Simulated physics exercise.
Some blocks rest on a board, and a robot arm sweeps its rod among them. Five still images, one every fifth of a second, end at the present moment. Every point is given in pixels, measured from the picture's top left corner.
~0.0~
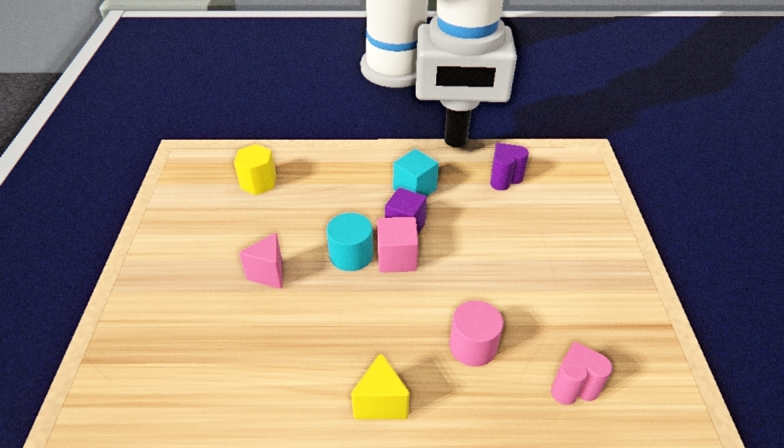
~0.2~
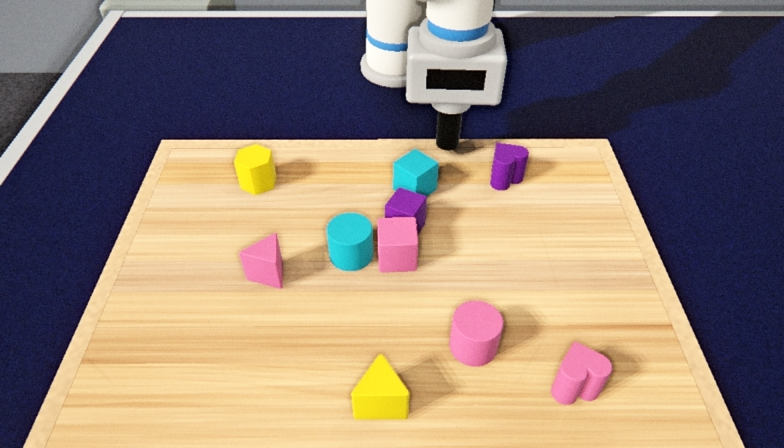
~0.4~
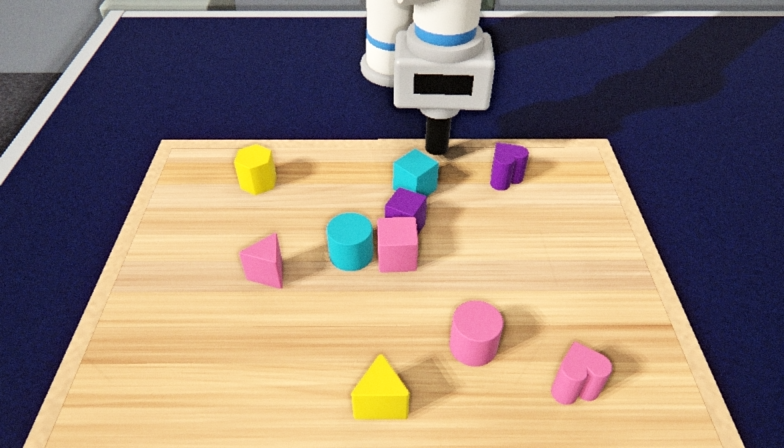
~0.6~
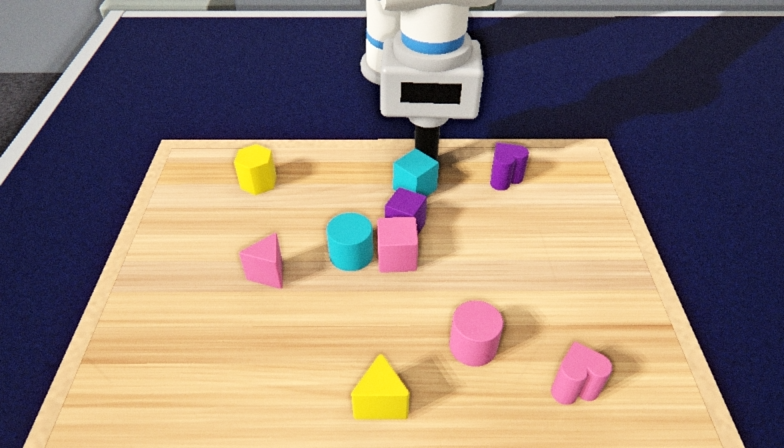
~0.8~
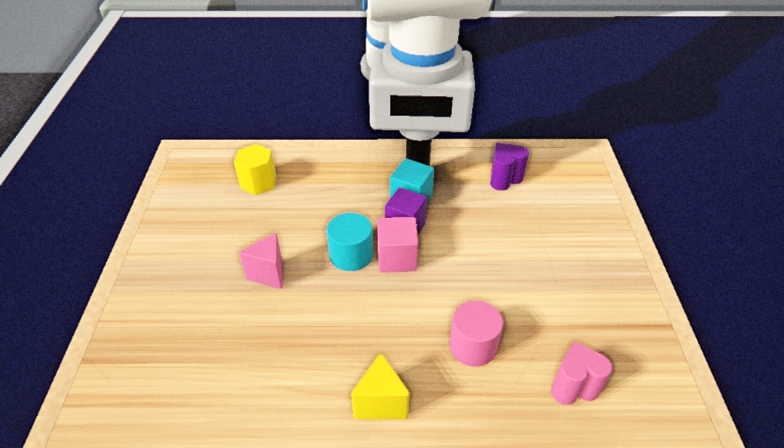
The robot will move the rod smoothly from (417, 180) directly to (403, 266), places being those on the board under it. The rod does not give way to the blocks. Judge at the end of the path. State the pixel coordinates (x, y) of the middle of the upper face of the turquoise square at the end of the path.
The middle of its upper face will lie at (399, 265).
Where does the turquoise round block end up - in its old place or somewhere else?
The turquoise round block will stay where it stands.
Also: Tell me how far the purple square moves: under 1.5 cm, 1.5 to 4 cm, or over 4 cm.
Moves over 4 cm.
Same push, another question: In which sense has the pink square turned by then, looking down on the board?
Viewed from above: Clockwise.
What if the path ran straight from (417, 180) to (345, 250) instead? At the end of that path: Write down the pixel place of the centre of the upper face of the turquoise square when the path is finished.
At pixel (372, 234).
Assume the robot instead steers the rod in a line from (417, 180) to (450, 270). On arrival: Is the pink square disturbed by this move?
Shifted out of place.
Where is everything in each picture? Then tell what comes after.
Rod tip at (456, 141); block tops, turquoise round block at (349, 228); pink square at (397, 231); purple square at (406, 201); turquoise square at (416, 162), in the first picture.
Rod at (447, 144); blocks unchanged, in the second picture.
Rod at (437, 149); blocks unchanged, in the third picture.
Rod at (426, 157); blocks unchanged, in the fourth picture.
Rod at (418, 169); turquoise round block at (349, 228); pink square at (397, 231); purple square at (406, 201); turquoise square at (412, 172), in the fifth picture.
On the path given first. One third of the way, rod at (414, 196); pink square at (396, 250), turned 20° clockwise; purple square at (405, 224); turquoise square at (411, 200).
Two thirds of the way, rod at (409, 224); pink square at (388, 287), turned 20° clockwise; purple square at (399, 258); turquoise square at (406, 231).
At the end, rod at (403, 255); turquoise round block in place; pink square at (380, 328), turned 20° clockwise; purple square at (392, 295); turquoise square at (399, 265).
